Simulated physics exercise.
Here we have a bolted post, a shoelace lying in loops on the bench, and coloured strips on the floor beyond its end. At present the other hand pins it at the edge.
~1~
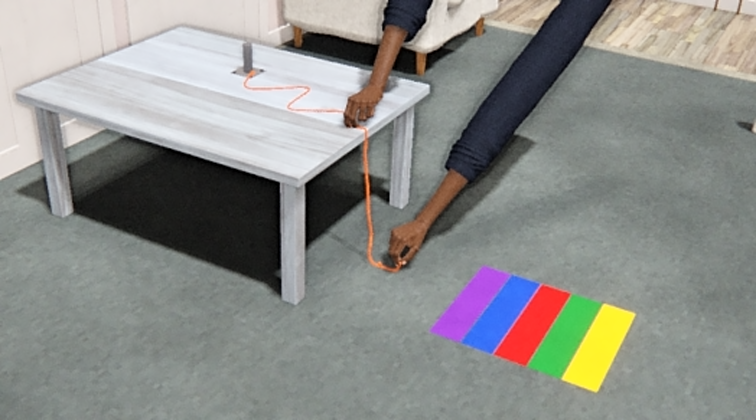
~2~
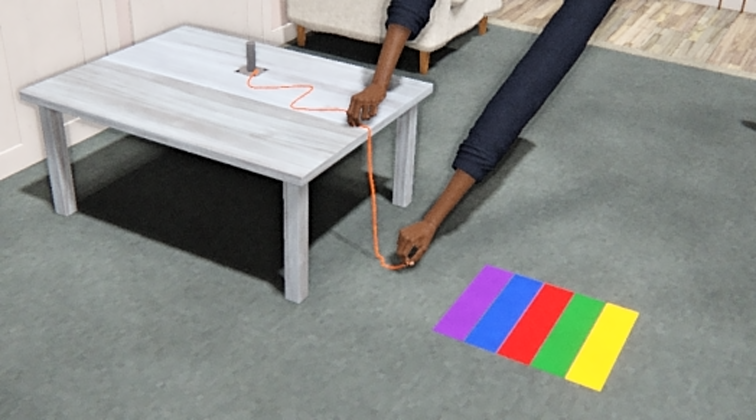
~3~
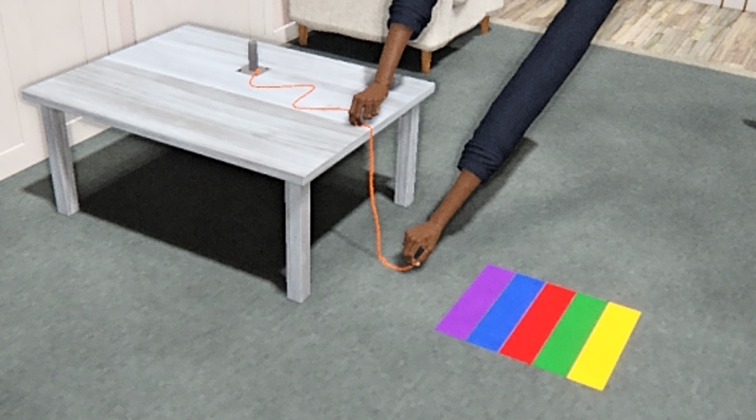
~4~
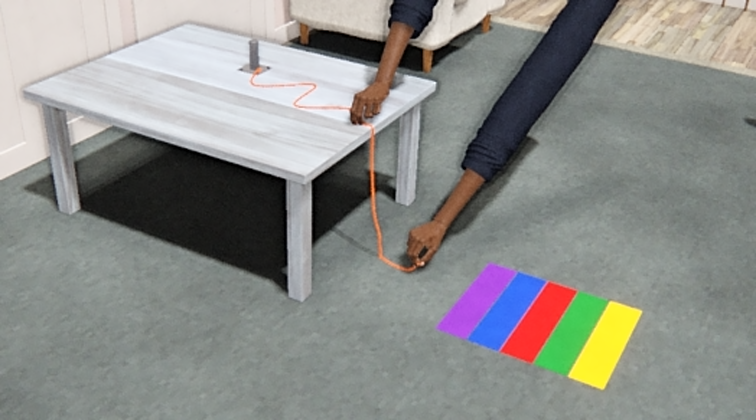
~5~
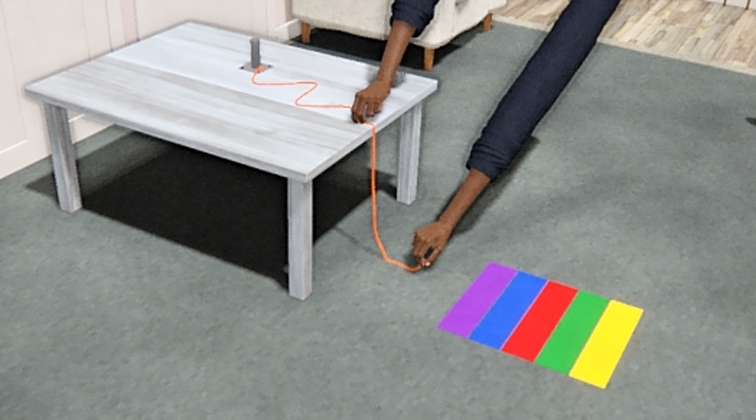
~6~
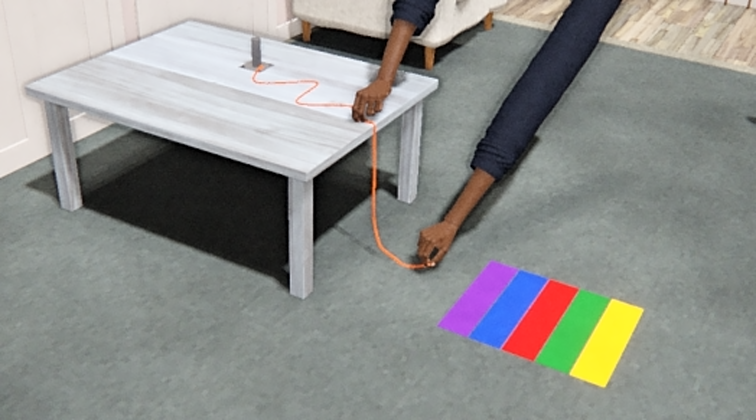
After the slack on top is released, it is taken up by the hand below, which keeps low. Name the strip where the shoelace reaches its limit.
Yellow.
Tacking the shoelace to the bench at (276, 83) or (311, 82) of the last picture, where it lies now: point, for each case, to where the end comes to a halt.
About (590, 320) and (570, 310).
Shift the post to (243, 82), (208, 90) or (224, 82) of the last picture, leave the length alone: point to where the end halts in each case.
Close to (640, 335), (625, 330) and (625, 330) in that order.
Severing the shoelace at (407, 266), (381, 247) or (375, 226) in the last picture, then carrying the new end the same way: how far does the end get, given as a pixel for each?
The pixels come out at around (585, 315), (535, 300) and (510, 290), one per try.
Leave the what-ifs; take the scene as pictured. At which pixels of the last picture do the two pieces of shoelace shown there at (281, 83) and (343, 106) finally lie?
First: (307, 86). Second: (412, 141).
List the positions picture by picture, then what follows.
End (400, 263); purple (454, 324); blue (486, 335); red (519, 346); green (552, 358); yellow (587, 371), in the first frame.
End (408, 263); shoelace through (248, 84) (310, 87) (305, 109) (354, 123) (371, 179) (376, 246), in the second frame.
End (414, 264), in the third frame.
End (419, 264); shoelace through (251, 82) (313, 85) (308, 108) (357, 121) (372, 176) (380, 244), in the fourth frame.
End (424, 264), in the fifth frame.
End (429, 264); shoelace through (253, 79) (315, 82) (310, 105) (359, 118) (374, 174) (379, 242), in the sixth frame.
Soon after, end near (566, 310); over green.
Then, end near (598, 321); over yellow.
At full stretch, end near (617, 327); over yellow. It gets as far as the yellow strip.
